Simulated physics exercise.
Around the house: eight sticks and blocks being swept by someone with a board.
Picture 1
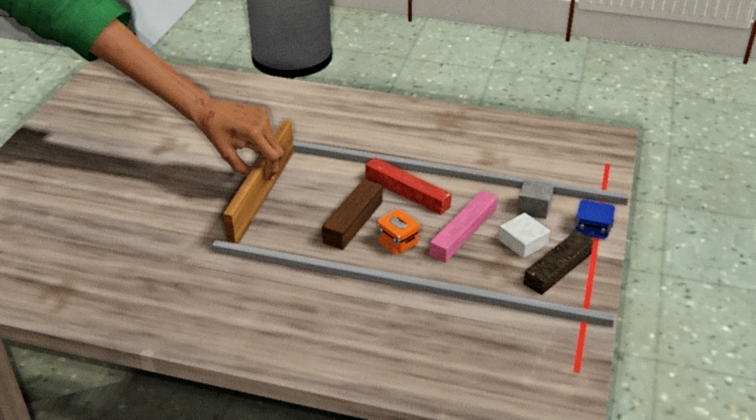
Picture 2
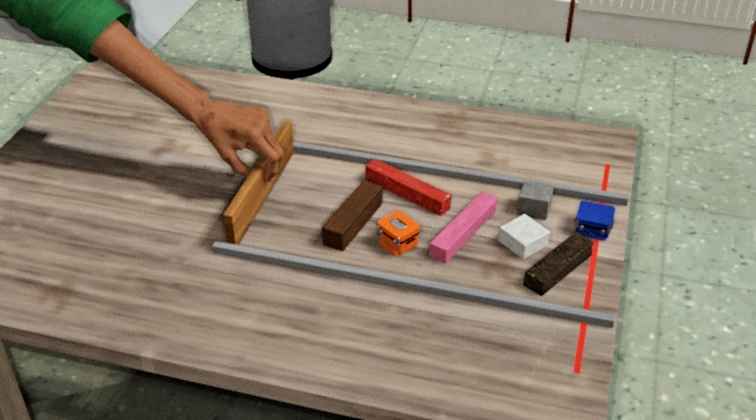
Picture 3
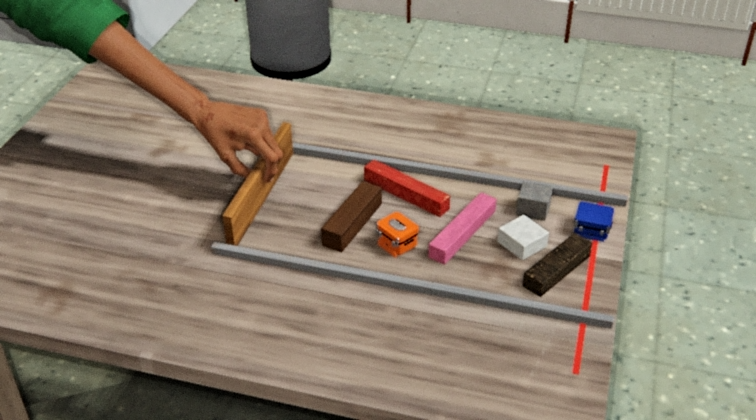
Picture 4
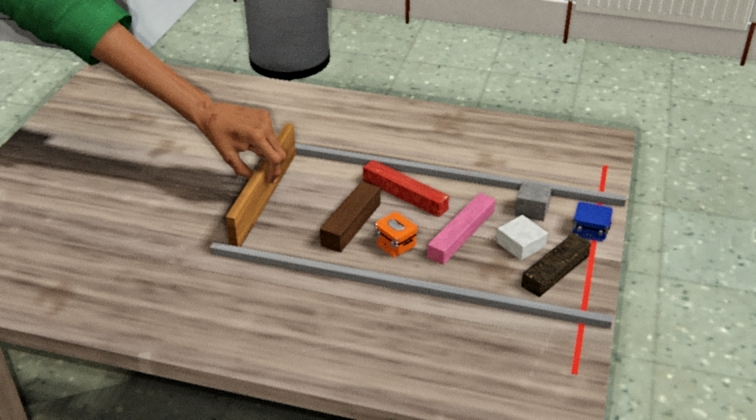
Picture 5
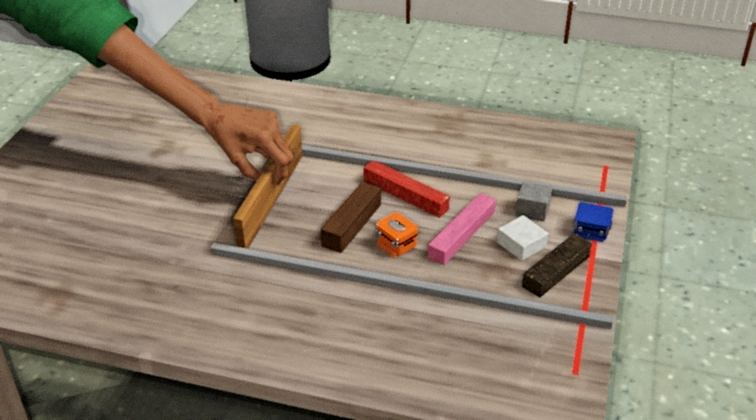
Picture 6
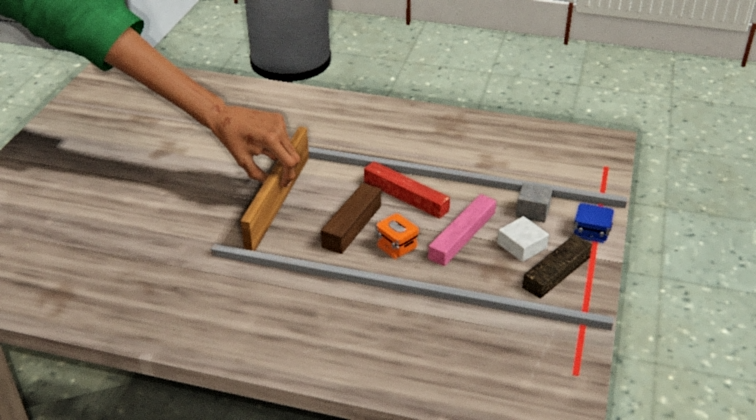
At first, a hand holds a wooden board upright at the left end of two grey rails on a table, with coloured sticks and blocks lying between them and a red line at the right. Then the hand slides the board slightly right, while the pieces stay practically still.
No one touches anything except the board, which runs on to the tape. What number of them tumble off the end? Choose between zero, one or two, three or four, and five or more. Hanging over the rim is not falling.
The count is five or more.
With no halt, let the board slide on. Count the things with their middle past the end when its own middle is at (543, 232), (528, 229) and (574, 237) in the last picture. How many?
Respectively 2, 2 and 4.
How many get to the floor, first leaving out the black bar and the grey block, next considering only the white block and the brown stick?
5 and 4.
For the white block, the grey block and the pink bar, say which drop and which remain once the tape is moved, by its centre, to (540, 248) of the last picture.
White block: Goes down; grey block: Stays in place; pink bar: Stays in place.
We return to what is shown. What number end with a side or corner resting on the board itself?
The count in contact is 1.
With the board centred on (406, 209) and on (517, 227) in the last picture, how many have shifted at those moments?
5 and 7.
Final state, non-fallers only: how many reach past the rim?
So the number is 0.
Early on, none off yet; blue case at rest near (593, 224); black bar at rest near (558, 266); grey block at rest near (534, 203).
A while later, none off yet; blue case at rest near (593, 224); black bar travelled a little near (579, 277); grey block at rest near (534, 203).
Further along, none off yet; blue case moving near (602, 226); black bar leaning well over near (646, 328); grey block travelled well along near (586, 204).
Finally, the number that fall off is five or more; lost, red bar, orange case, pink bar, white block, grey block, black bar and blue case.
